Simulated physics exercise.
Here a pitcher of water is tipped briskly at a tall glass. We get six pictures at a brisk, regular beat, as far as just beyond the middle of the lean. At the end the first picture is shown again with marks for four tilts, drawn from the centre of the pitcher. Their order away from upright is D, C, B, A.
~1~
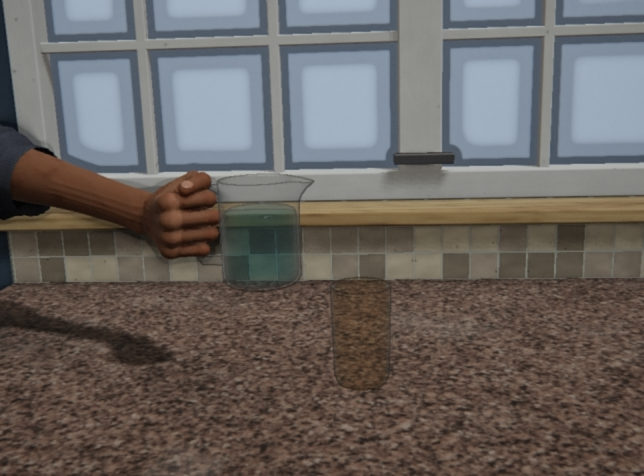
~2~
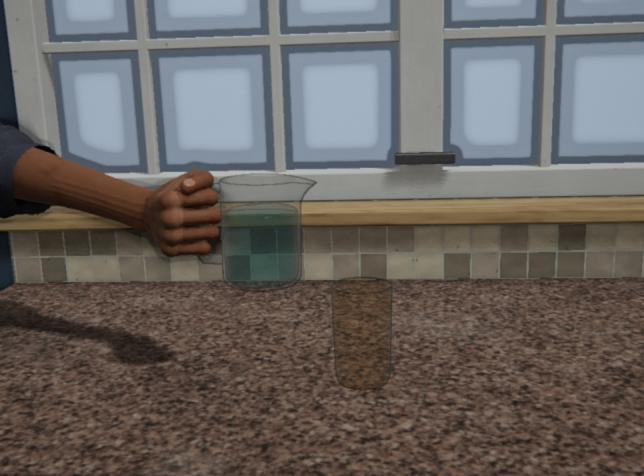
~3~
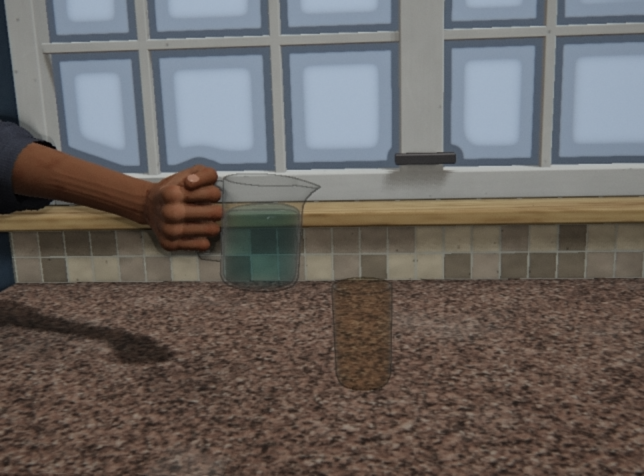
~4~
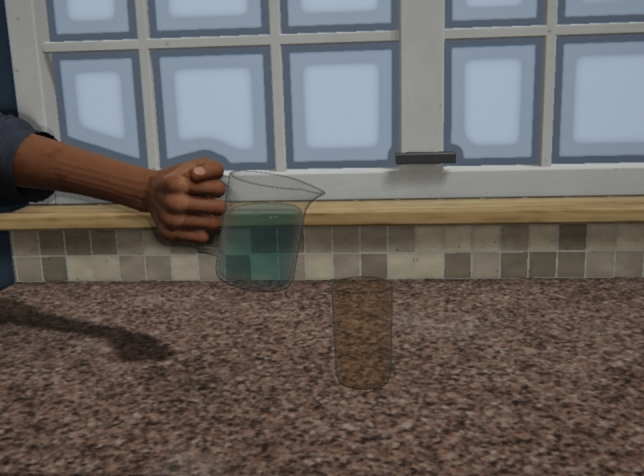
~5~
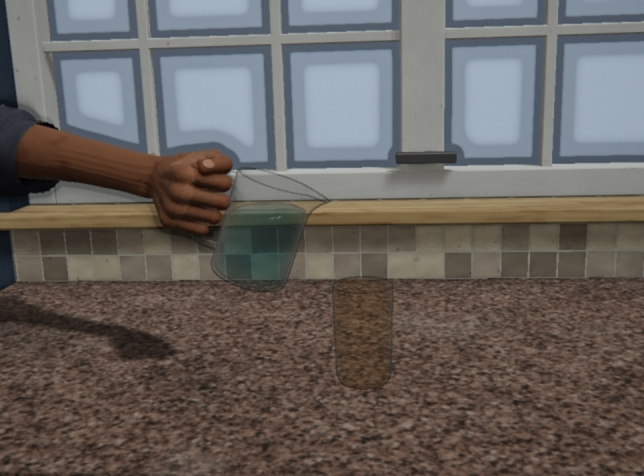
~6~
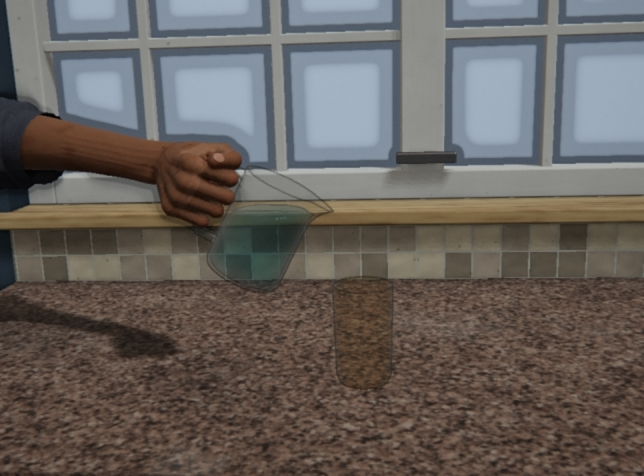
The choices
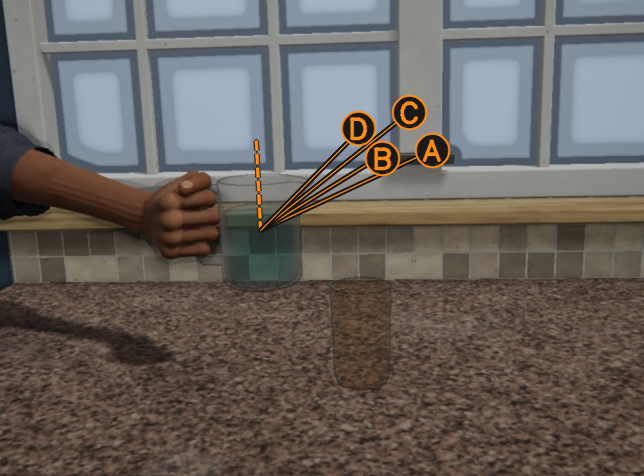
A kitchen counter of speckled brown stone is seen from the front, slightly above, with a tiled strip, a wooden sill and a paned window behind. At left, a dark-sleeved arm grips a clear pitcher of blue-green water, while a tall brownish see-through glass stands near the centre. The hand first holds the pitcher upright, then rises slightly and tilts it rightward, its lip dipping.
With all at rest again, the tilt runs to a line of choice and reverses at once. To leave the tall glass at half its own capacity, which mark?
Go for A.
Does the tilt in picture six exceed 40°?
No.
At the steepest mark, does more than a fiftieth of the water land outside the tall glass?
No, it does not.
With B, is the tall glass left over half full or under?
Under.
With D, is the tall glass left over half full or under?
Under.
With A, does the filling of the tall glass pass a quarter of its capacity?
Yes, clearly.
In orange, A at (417, 157); B at (365, 165); C at (396, 122); D at (347, 142).
If A is chosen, the tall glass ends with about 49 % of what it can hold.
If B is chosen, the tall glass ends with about 33 % of what it can hold.
If C is chosen, the tall glass ends with about 21 % of what it can hold.
If D is chosen, the tall glass ends with about 12 % of what it can hold.
